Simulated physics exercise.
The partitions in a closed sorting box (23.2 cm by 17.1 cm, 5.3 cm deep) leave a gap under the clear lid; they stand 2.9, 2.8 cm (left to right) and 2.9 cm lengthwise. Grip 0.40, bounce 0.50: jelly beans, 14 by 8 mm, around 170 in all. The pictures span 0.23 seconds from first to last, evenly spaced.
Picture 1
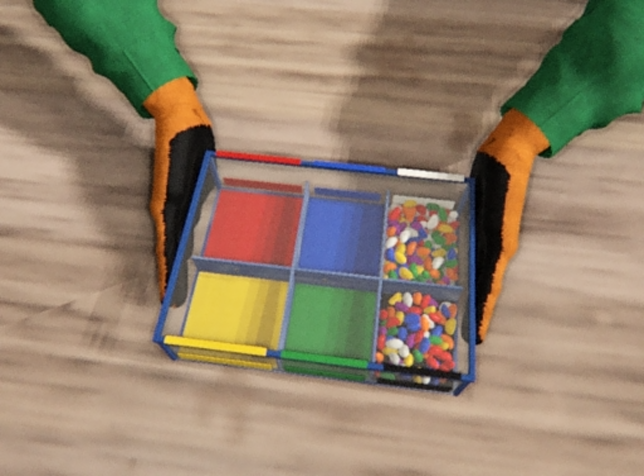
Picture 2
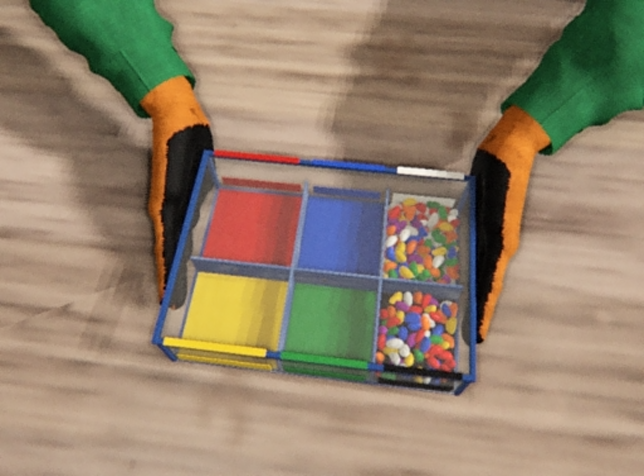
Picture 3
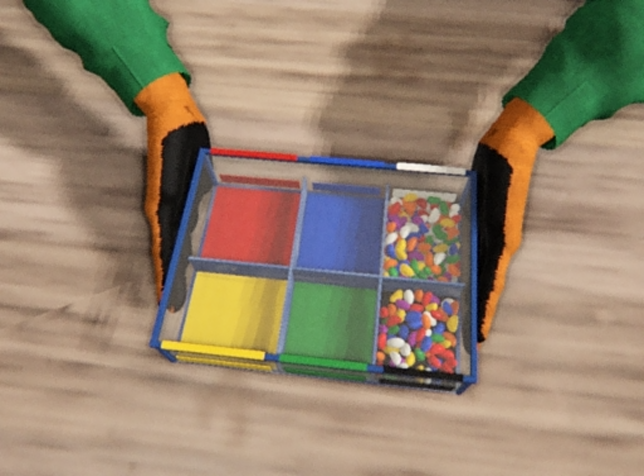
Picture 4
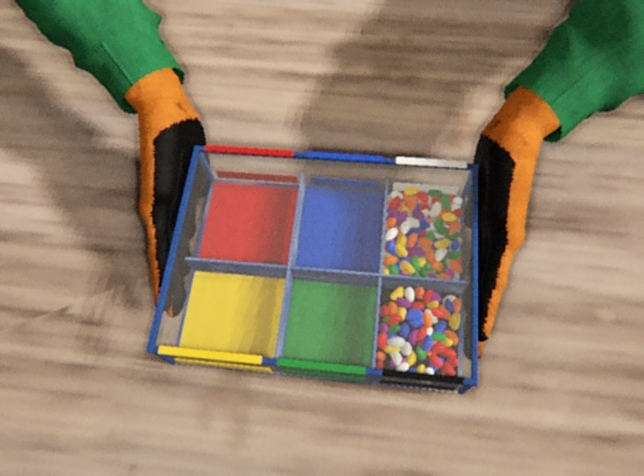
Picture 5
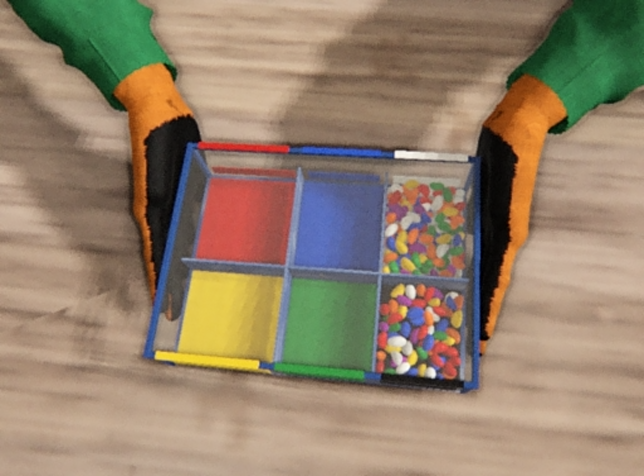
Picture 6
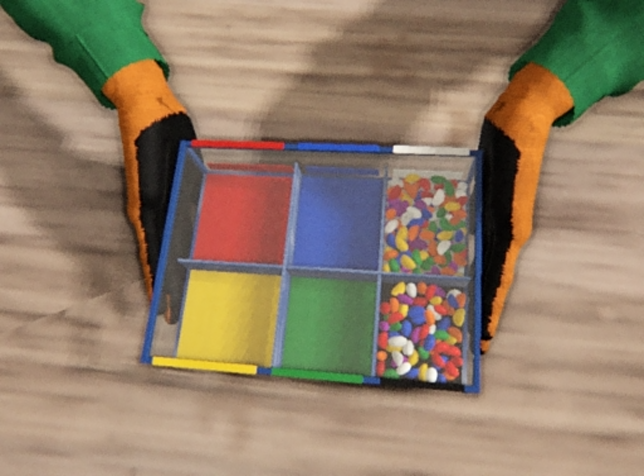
The clip shows two orange-and-black gloved hands with green sleeves holding a clear-lidded box of coloured compartments, with jelly beans in the two right-hand ones; the hands gradually tilt the box slightly, while the beans shift little.
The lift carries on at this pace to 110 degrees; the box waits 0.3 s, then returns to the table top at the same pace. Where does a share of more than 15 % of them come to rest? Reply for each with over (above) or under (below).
Red - under, blue - under, green - over, yellow - over, white - under, black - over.
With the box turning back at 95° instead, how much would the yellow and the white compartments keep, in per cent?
With that change it's yellow at 20 per cent and white at 15 per cent.
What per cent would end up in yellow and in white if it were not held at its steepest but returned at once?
You'd end up with yellow at 15 per cent and white at 0 per cent.
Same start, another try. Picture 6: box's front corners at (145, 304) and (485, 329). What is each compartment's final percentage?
Red 10; blue 30; green 0; yellow 0; white 60; black 0.
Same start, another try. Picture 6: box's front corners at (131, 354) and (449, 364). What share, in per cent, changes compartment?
About 95 %.
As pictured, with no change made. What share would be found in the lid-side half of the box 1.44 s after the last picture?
Roughly 80 per cent.
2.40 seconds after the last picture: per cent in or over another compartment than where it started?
70 %.
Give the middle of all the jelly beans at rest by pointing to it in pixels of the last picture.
In the last view, approximately (342, 356).
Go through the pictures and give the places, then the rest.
In the first frame, box tilt 0 degrees, front corners at (160, 337) and (469, 376); white 65 %, black 35 %.
In the second frame, box tilt 1 degrees, front corners at (159, 339) and (470, 376).
In the third frame, box tilt 3 degrees, front corners at (157, 342) and (471, 377).
In the fourth frame, box tilt 6 degrees, front corners at (154, 347) and (472, 380), lowest corner left front.
In the fifth frame, box tilt 10 degrees, front corners at (151, 352) and (472, 383), lowest corner left front.
In the sixth frame, box tilt 13 degrees, front corners at (148, 358) and (473, 387), lowest corner left front; white 65 %, black 35 %.
Then, 1.44 s after the last picture, tilt 110 degrees; green 40 %, yellow 10 %, black 45 %.
Then, 2.40 s after the last picture, tilt 56 degrees; green 40 %, yellow 20 %, black 40 %.
Then, 3.35 s after the last picture, tilt 0 degrees; green 40 %, yellow 20 %, black 35 %.
In the end, red 0 %, blue 0 %, green 40 %, yellow 20 %, white 0 %, black 35 %.
